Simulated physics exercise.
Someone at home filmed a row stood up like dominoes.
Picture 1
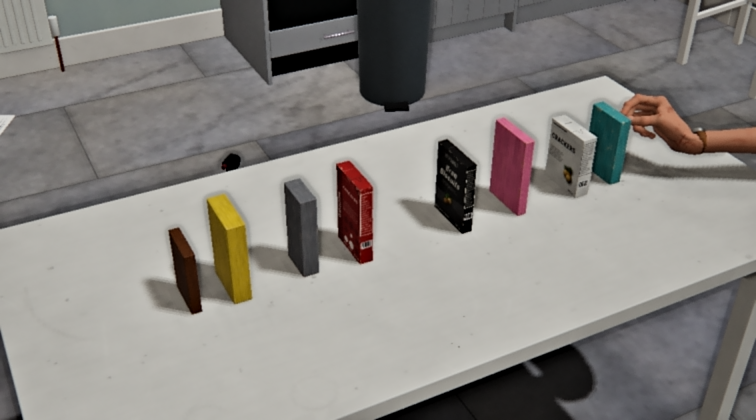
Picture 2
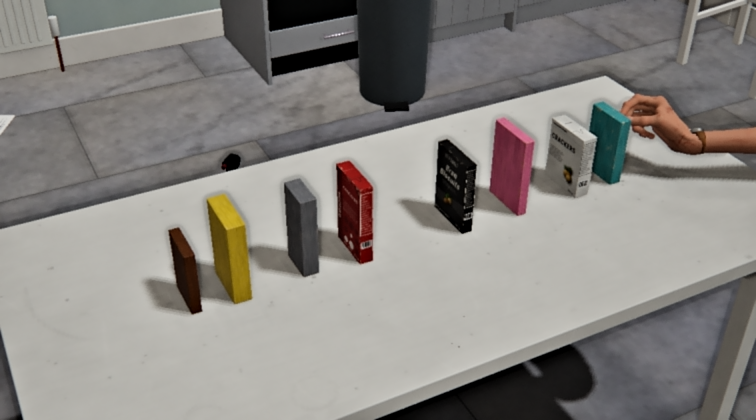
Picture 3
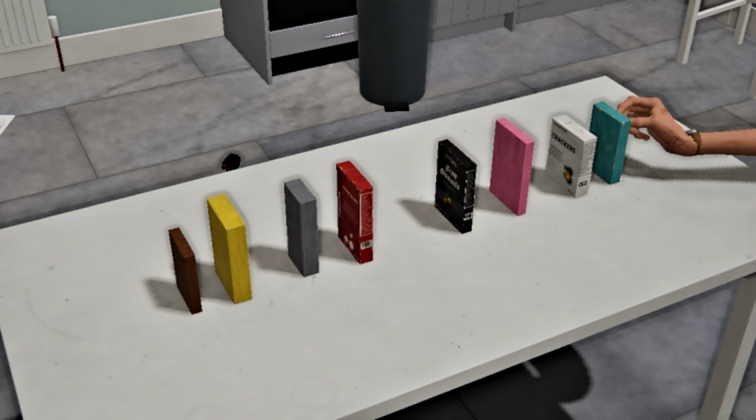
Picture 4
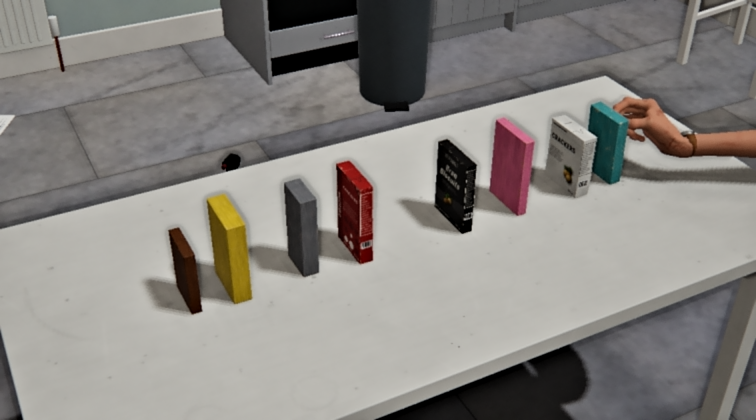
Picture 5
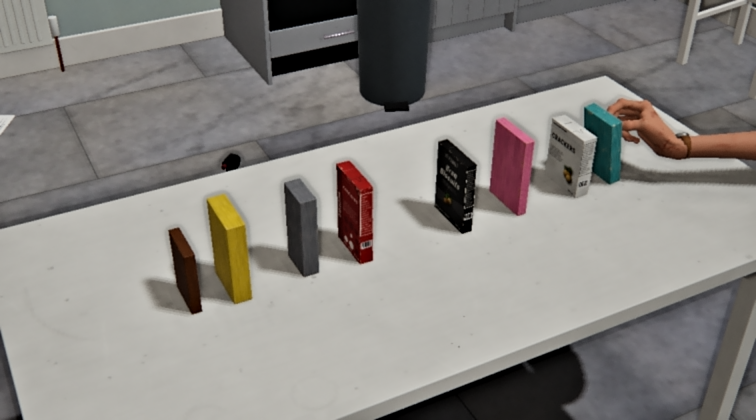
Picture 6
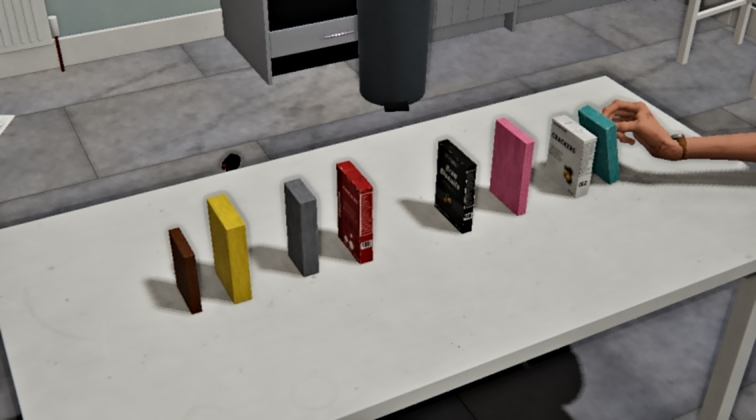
On a white kitchen table, a hand tilting the turquoise board at the right end leftward toward the white packet, other pieces standing still.
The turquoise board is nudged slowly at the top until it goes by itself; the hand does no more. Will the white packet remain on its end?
No.
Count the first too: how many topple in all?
4 altogether.
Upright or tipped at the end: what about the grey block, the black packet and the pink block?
Result - grey block up, black packet down, pink block down.
Then, 0.30 s on from there, turquoise board 67° over; white packet turned 65° from how it was put near (539, 175).
Then, 0.40 s on from there, turquoise board 71° over; white packet on its side near (531, 189); pink block turned 23° from how it was put.
Then, 0.60 s on from there, turquoise board 70° over; white packet on its side near (531, 188); pink block on its side; black packet turned 74° from how it was put.
Then, 1.30 s on from there, turquoise board 70° over; white packet on its side near (531, 188); pink block on its side; black packet on its side.
In the end, toppled on the table, white packet, black packet and pink block; the other 3 unmoved. At the end, from the last picture's camera, white packet near (531, 188).
